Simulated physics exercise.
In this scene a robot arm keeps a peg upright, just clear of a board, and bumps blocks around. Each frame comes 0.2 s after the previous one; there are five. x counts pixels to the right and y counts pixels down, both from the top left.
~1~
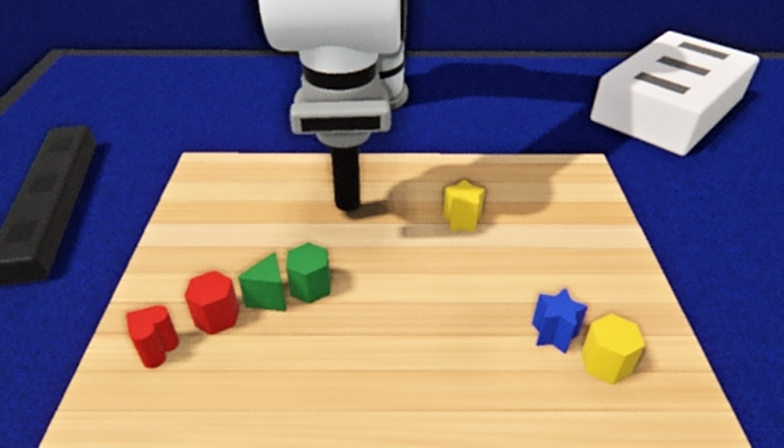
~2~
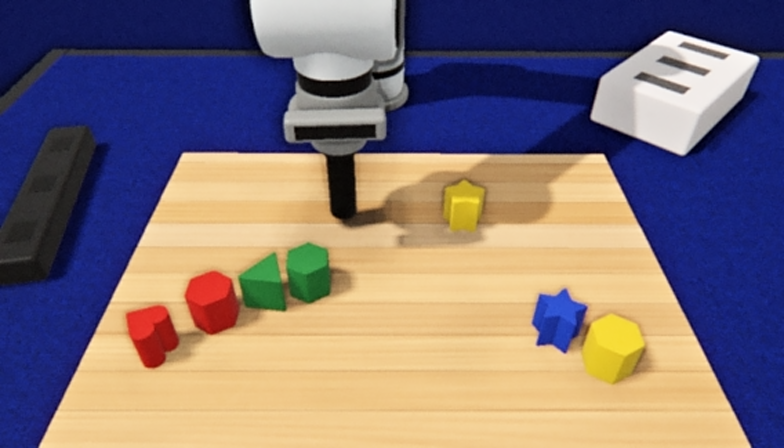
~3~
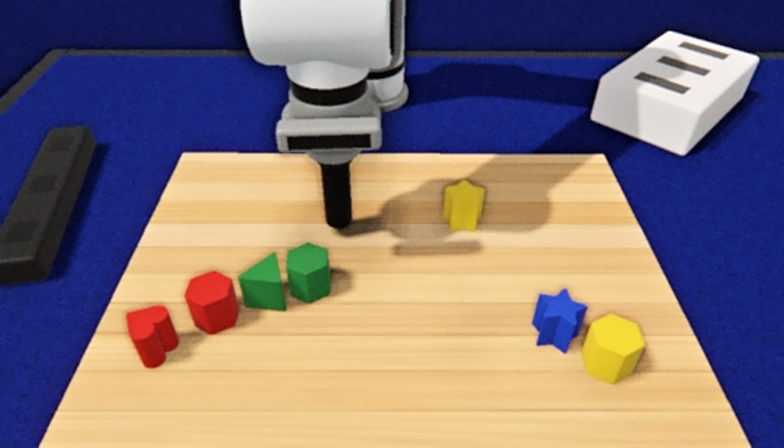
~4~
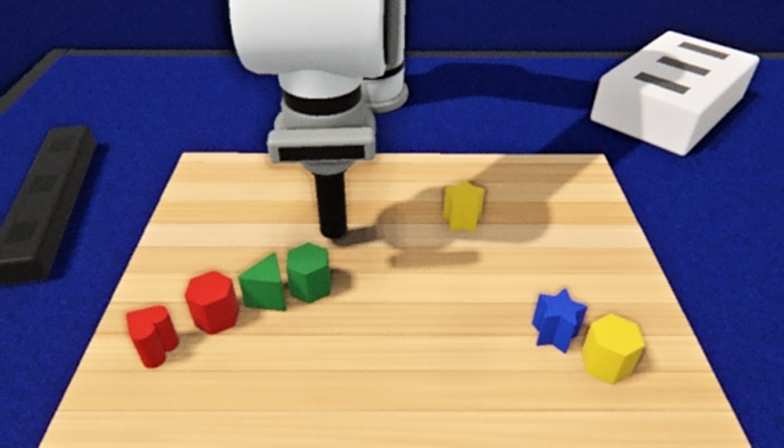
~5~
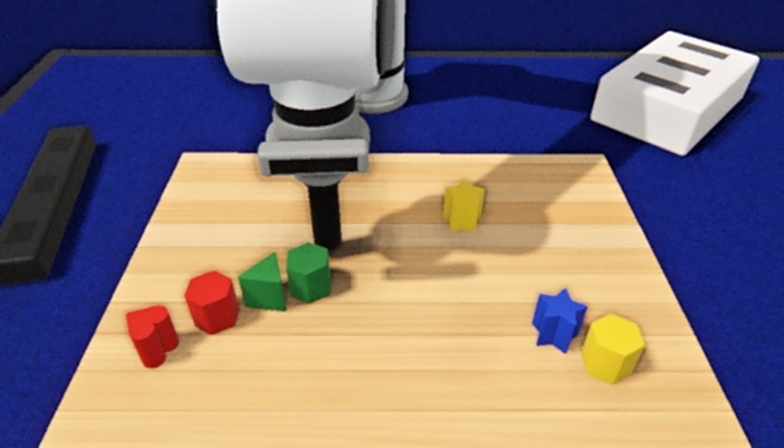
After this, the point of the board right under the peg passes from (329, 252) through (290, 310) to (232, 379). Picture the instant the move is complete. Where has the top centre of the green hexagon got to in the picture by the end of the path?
Around (280, 340).
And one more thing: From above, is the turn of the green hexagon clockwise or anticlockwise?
Answer: Against the clock.
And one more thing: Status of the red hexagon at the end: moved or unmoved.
Its place stays the same.
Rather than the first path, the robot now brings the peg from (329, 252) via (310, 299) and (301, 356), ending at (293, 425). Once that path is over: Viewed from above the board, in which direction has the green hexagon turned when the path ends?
It ends up turned clockwise.
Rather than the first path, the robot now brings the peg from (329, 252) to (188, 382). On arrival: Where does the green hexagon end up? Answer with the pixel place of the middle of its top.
At pixel (296, 289).
The first path, step by step. One third of the way, peg at (304, 281); green triangular piece at (259, 272), turned 20° clockwise; green hexagon at (295, 287), turned 20° anticlockwise.
Two thirds of the way, peg at (270, 323); green triangular piece at (253, 275), turned 40° clockwise; green hexagon at (280, 331), turned 70° anticlockwise.
At the end, peg at (229, 369); red hexagon unmoved; green triangular piece at (253, 275), turned 40° clockwise; green hexagon at (280, 340), turned 85° anticlockwise.
